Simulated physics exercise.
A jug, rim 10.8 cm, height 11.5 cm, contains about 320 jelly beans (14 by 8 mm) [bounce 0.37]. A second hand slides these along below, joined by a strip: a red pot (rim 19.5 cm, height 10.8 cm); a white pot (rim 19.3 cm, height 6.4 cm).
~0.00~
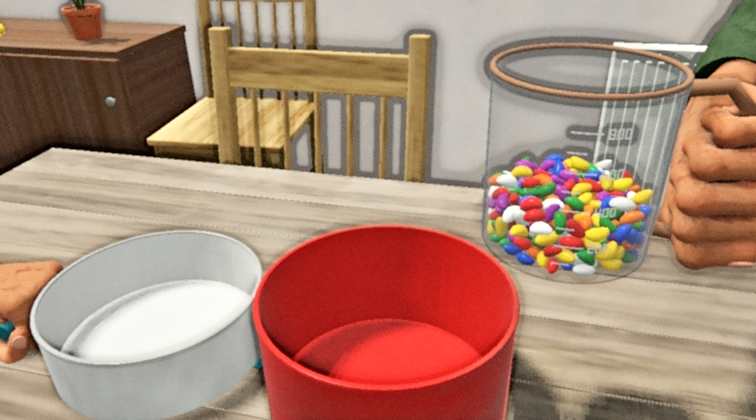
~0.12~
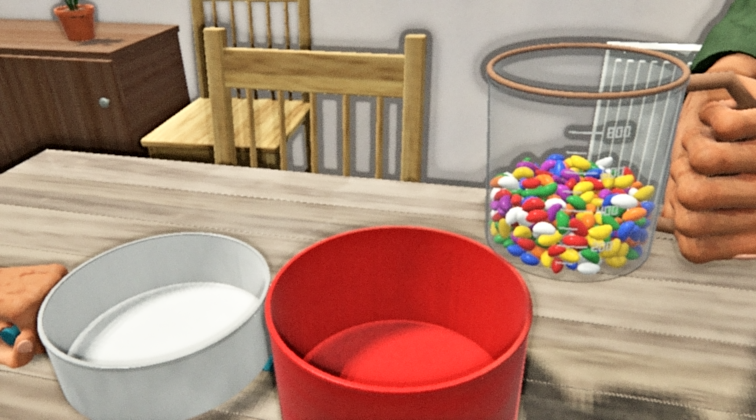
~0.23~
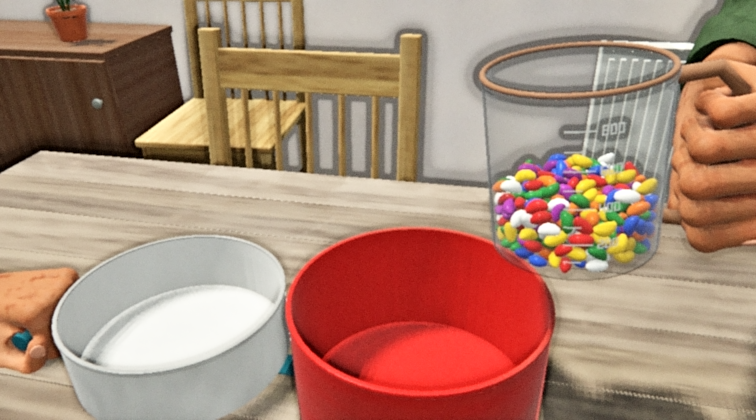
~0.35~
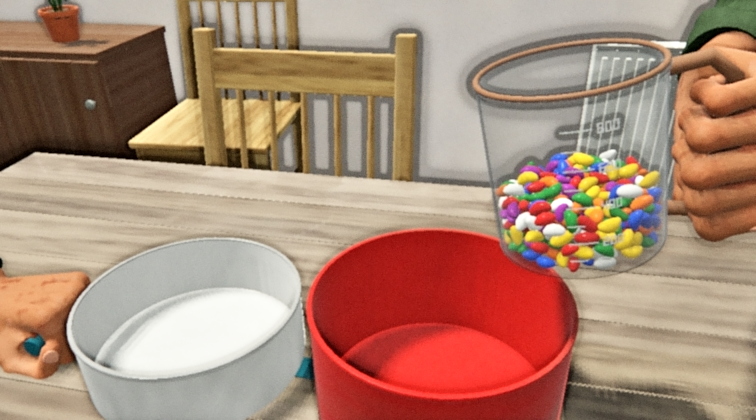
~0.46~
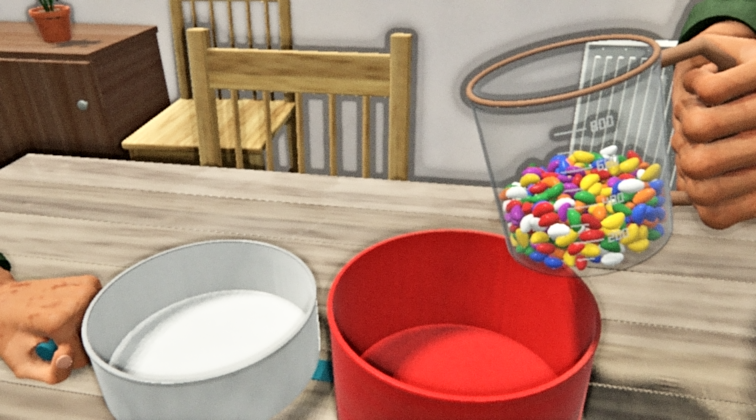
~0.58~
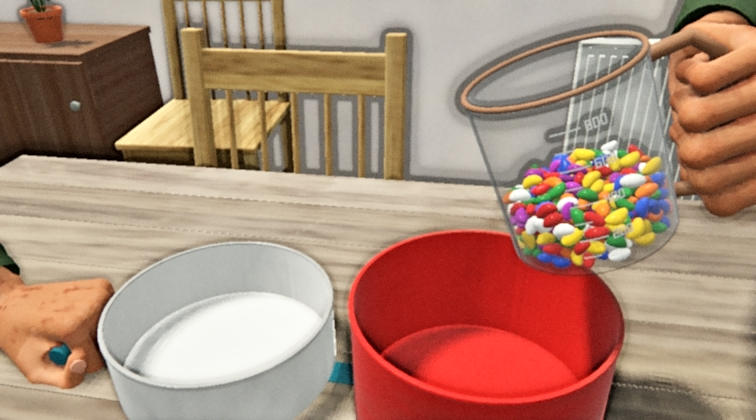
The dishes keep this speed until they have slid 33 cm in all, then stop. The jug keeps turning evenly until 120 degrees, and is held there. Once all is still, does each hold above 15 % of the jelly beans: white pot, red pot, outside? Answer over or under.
White pot: Over, red pot: Under, outside: Under.
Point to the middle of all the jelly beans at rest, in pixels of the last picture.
Around (455, 378).
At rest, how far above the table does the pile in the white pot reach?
Roughly 4.5 cm.
Then, at 1.38 s, tilt 53 degrees; jug 100 %; middle of all pieces on or above the table near (611, 191).
After 2.04 s, tilt 80 degrees; jug 100 %; middle of all pieces on or above the table near (615, 183).
After 2.65 s, tilt 105 degrees; jug 100 %; middle of all pieces on or above the table near (597, 190).
After 3.23 s, tilt 120 degrees; jug 20 %, white pot 70 %, in the air 10 %; middle of all pieces on or above the table near (472, 336).
By 4.1 s all is still; red pot 0 %, jug 0 %, outside 0 %, white pot 100 %.
